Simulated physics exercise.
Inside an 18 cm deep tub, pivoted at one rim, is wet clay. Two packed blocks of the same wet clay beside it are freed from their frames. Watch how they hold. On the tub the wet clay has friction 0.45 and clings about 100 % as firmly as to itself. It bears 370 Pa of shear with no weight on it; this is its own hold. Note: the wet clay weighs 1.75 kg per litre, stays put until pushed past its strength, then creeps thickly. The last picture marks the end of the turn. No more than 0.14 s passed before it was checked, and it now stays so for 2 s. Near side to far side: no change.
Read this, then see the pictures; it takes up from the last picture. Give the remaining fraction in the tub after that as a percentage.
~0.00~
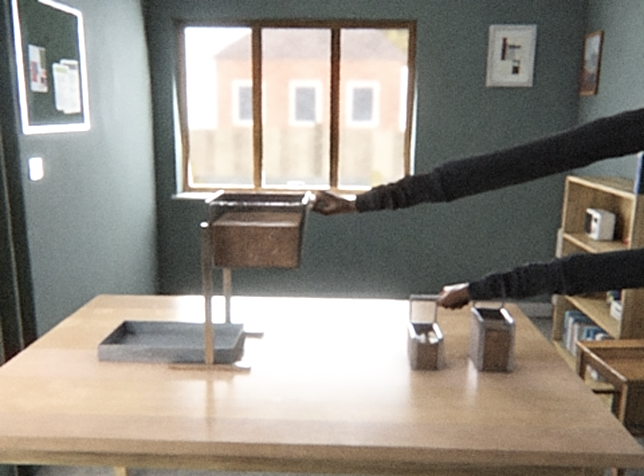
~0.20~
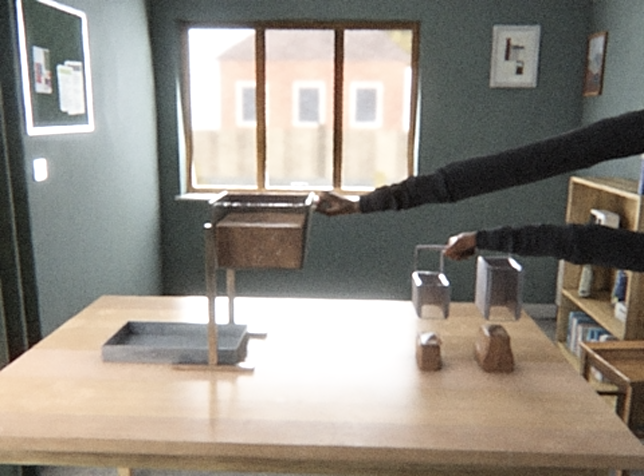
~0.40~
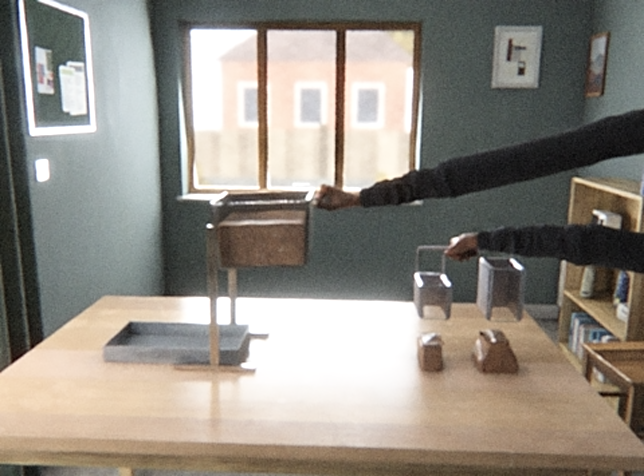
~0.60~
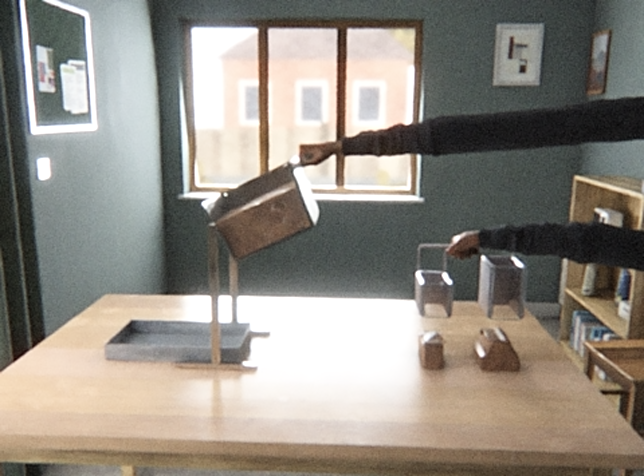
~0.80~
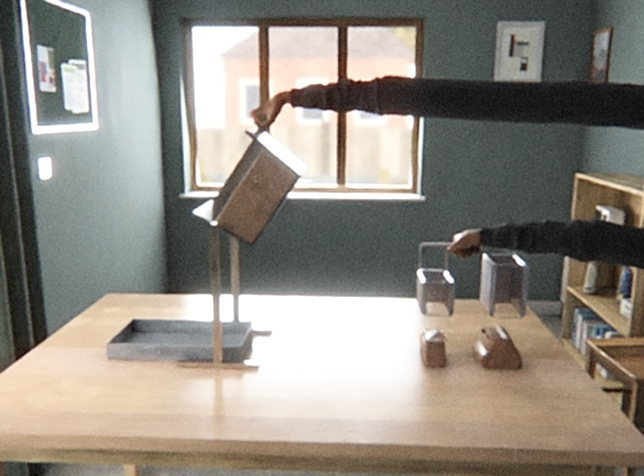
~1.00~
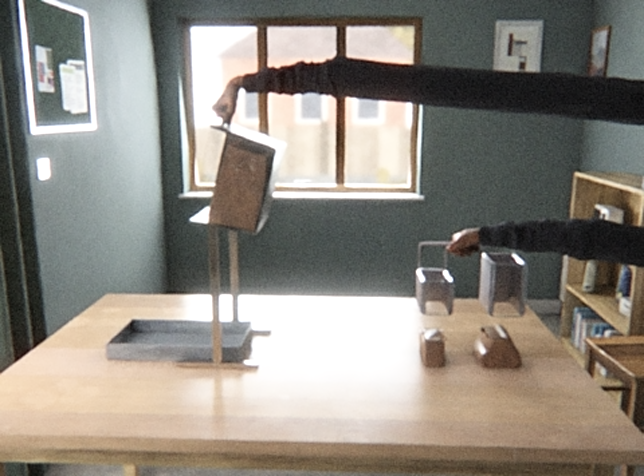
Close to 72 per cent.
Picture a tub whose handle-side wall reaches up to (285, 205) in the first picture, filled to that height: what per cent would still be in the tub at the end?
The tub would end up holding some 100 % of it.
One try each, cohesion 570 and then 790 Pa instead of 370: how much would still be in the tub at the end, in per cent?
In turn about 100 %, 100 %.
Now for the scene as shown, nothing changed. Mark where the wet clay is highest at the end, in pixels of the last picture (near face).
Highest point: Approx. (232, 181).
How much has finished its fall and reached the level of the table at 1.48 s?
At that moment, near 0 % is down.
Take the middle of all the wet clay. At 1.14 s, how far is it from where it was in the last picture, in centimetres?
4 cm.
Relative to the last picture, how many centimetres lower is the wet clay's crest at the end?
About 10 cm.
By 1.14 s, the tub is at 75 degrees and holds 100 %.
By 1.31 s, the tub is at 75 degrees and holds 88 %.
By 1.48 s, the tub is at 75 degrees and holds 77 %.
By 1.65 s, the tub is at 75 degrees and holds 72 %.
By 3.00 s, at the end, the tub is at 75 degrees and holds 72 %.
